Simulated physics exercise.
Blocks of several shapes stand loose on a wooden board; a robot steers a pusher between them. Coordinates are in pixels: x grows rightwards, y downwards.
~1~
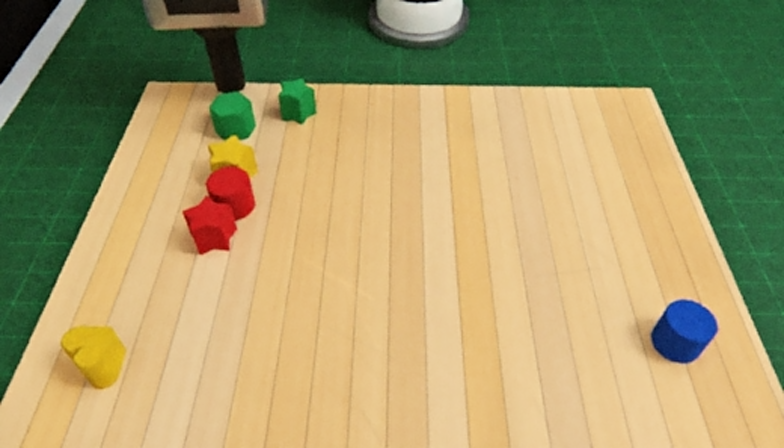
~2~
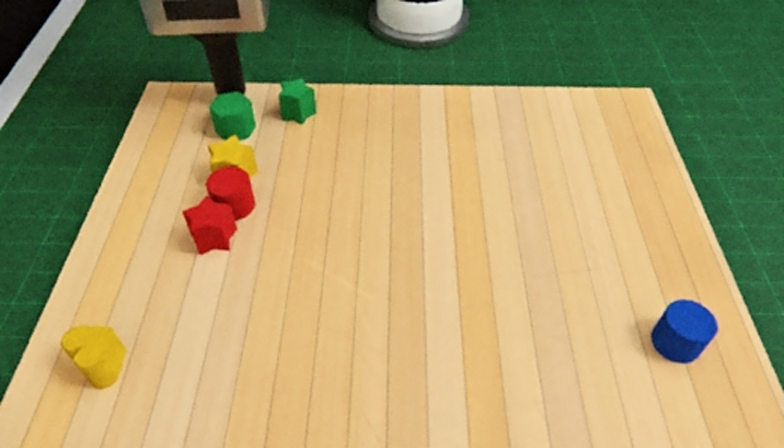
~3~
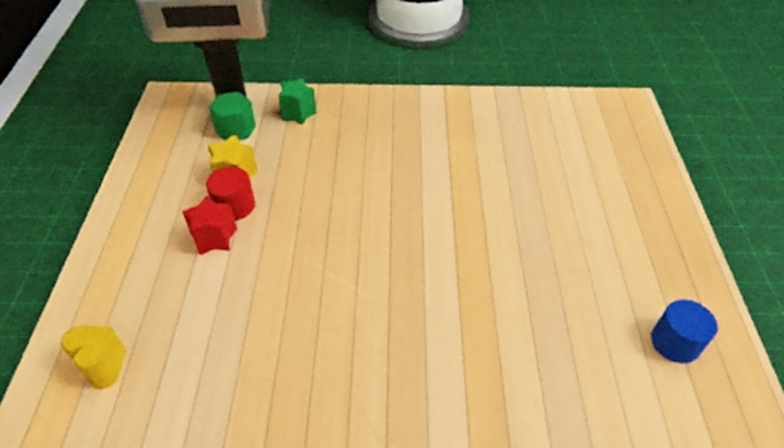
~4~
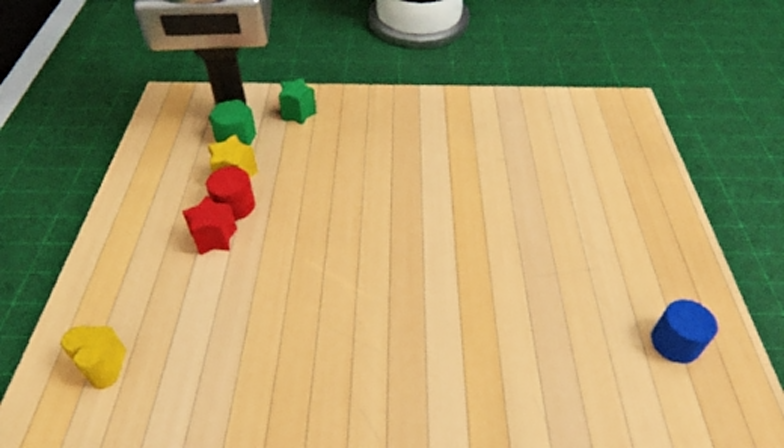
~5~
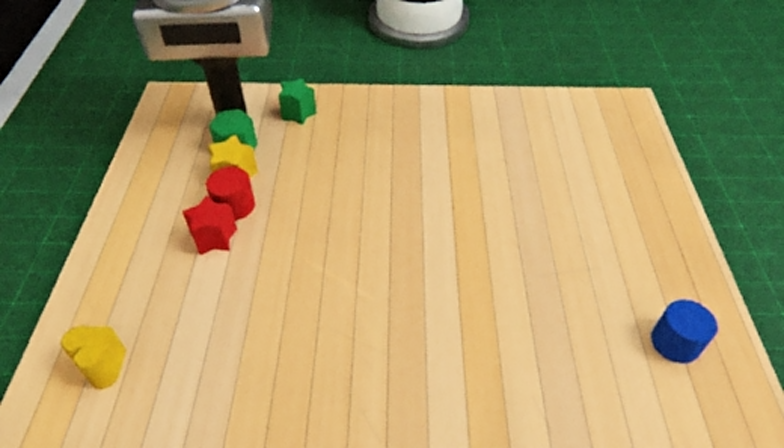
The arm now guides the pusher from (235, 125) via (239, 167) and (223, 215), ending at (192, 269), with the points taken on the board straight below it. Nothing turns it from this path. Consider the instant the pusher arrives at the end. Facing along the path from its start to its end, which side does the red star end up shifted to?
Moves right.
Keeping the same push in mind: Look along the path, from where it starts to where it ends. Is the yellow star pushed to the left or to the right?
Toward the left.
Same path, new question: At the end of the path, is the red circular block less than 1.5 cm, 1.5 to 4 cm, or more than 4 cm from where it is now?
It moves more than 4 cm.
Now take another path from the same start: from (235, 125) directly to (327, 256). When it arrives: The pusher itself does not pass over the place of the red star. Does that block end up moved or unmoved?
Displaced.
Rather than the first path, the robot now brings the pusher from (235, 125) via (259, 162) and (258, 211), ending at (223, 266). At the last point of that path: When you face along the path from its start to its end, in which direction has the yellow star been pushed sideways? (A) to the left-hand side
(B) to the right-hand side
A
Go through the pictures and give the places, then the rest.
The first picture shows pusher's lower end at (232, 87); red star at (206, 213); red circular block at (227, 180); yellow star at (228, 150); green six-sided block at (230, 103).
The second picture shows pusher at (232, 92); blocks still.
The third picture shows pusher at (232, 99); blocks still.
The fourth picture shows pusher at (232, 107); green six-sided block at (230, 111).
The fifth picture shows pusher at (232, 116); red star at (206, 213); red circular block at (227, 180); yellow star at (228, 150); green six-sided block at (230, 121).
On the path given first. One third of the way, pusher at (236, 157); red star at (194, 226), turned 35° clockwise; red circular block at (233, 212); yellow star at (266, 189), turned 35° clockwise; green six-sided block at (257, 159), turned 60° anticlockwise.
Two thirds of the way, pusher at (220, 206); red star at (194, 226), turned 40° clockwise; red circular block at (234, 214); yellow star at (279, 197), turned 80° clockwise; green six-sided block at (265, 171).
At the end, pusher at (189, 260); red star at (166, 275), turned 60° clockwise; red circular block at (237, 227); yellow star at (279, 197), turned 80° clockwise; green six-sided block at (265, 171), turned 120° anticlockwise.
